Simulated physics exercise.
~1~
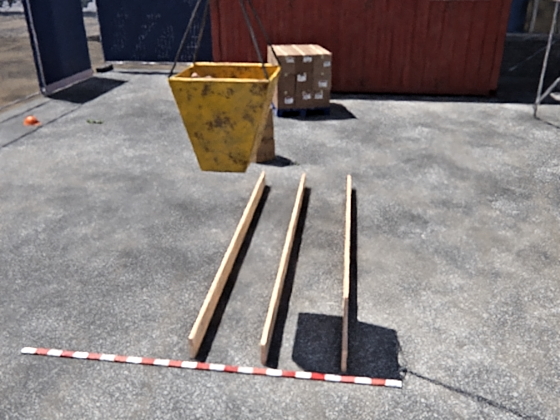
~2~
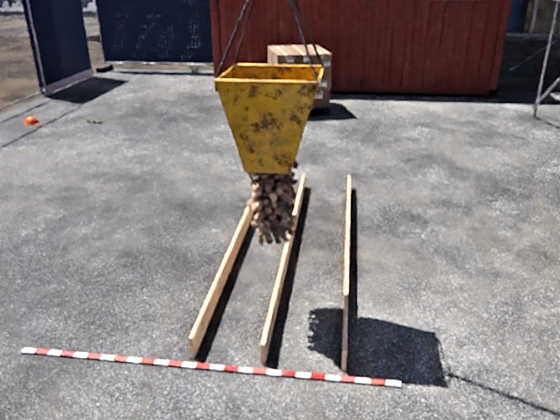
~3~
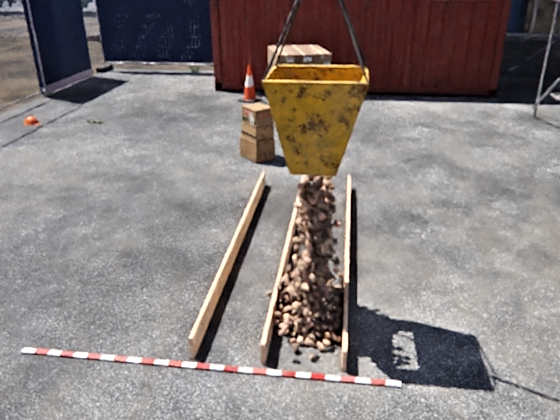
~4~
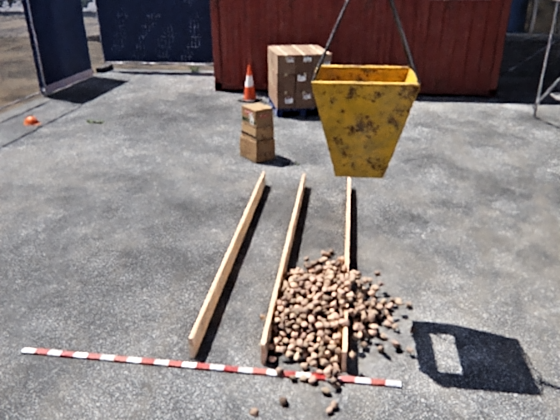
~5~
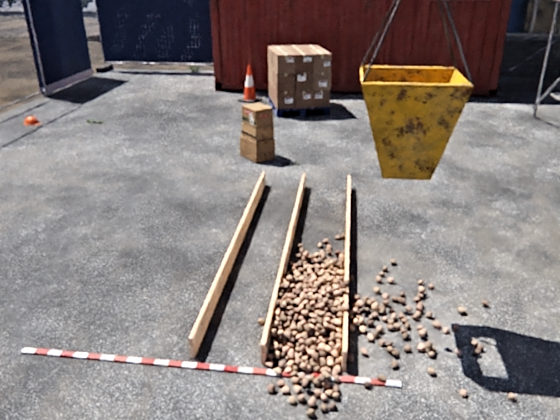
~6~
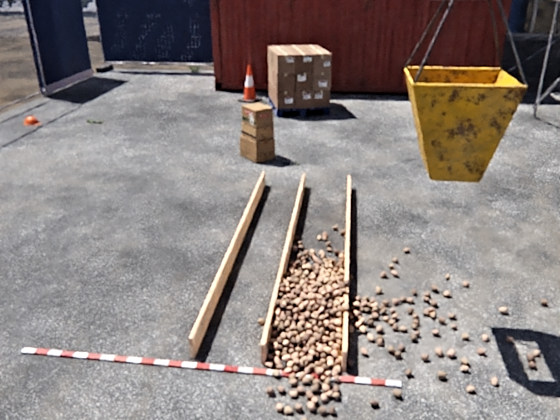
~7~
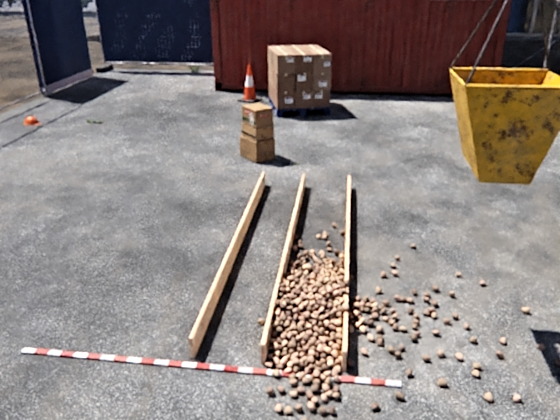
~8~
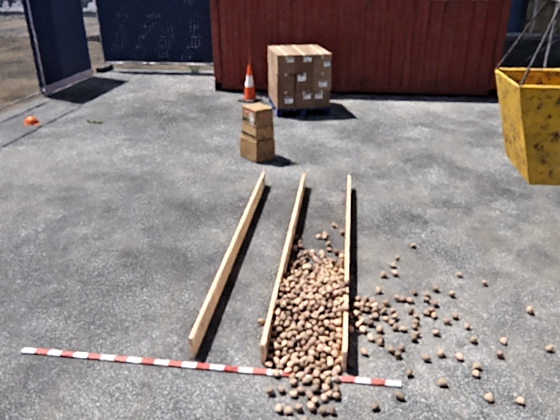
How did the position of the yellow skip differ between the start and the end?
At the start the skip hung left of the middle, near the stacked boxes at the back. By the end it was at the far right edge, partly out of view, at about the same height.
